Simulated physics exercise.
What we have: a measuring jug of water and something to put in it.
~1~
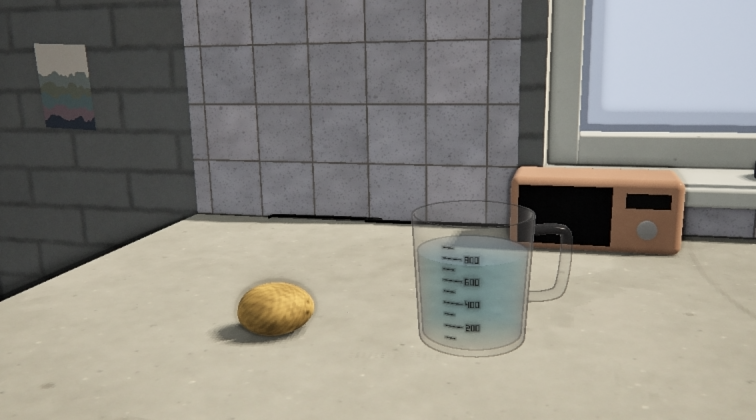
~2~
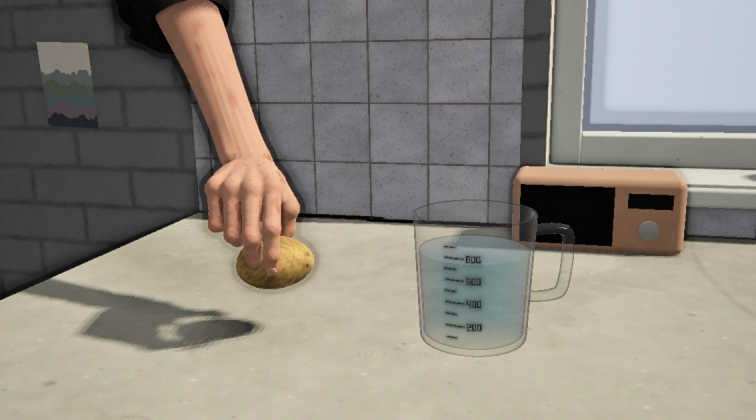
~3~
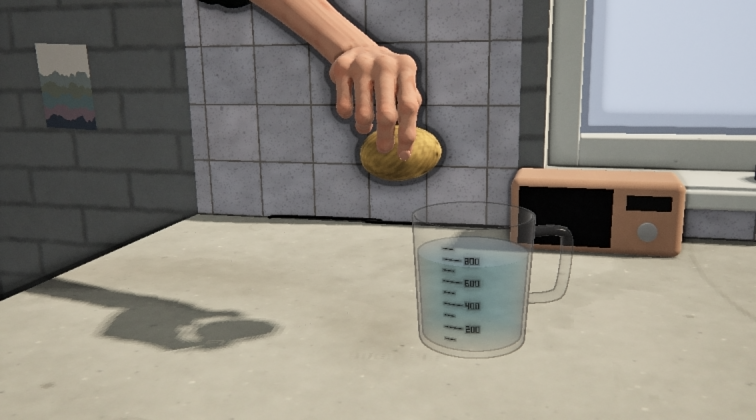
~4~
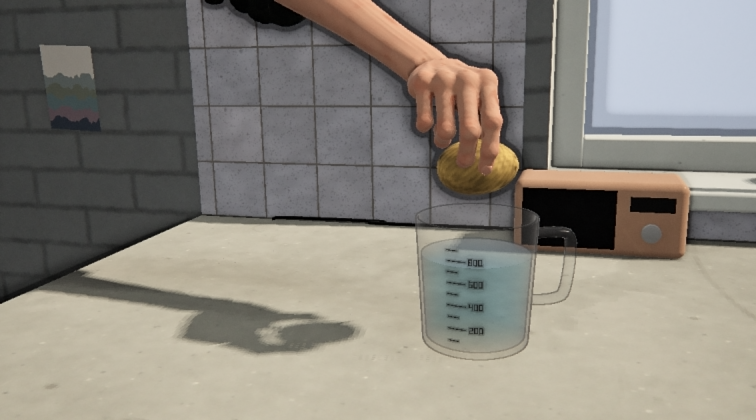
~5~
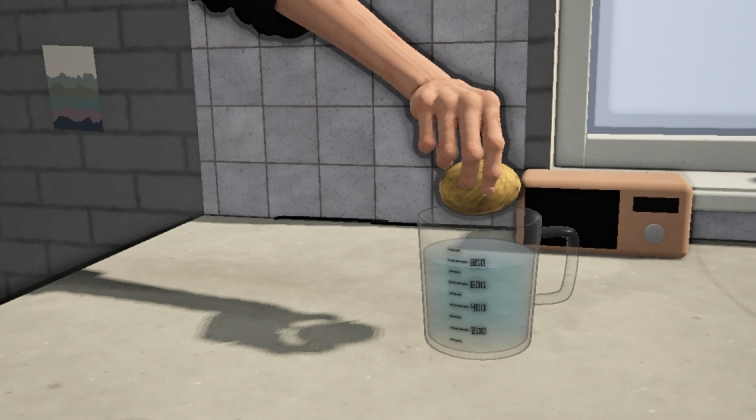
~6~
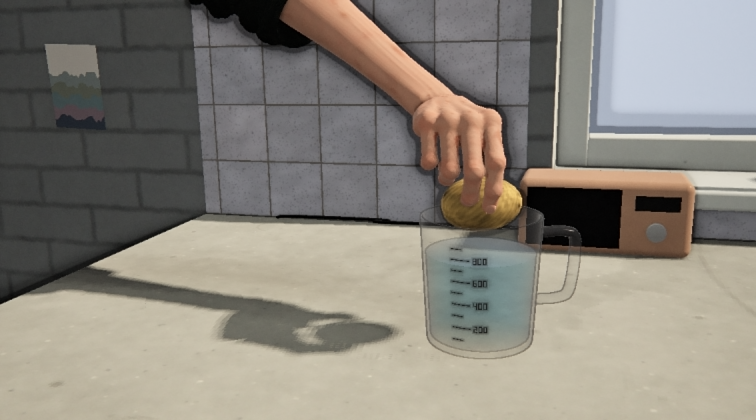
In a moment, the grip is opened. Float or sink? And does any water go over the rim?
As I see it, water: Goes under; measuring jug: Holds it.
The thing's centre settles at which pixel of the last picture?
(480, 306), give or take.
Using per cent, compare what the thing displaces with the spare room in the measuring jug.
Around 40 %.
Shortly, the potato enters the water; the measuring jug is about three quarters full.
Then, the potato goes on down; the measuring jug is about three quarters full.
At the finish, the potato is at the bottom; the measuring jug is about three quarters full; no mess.
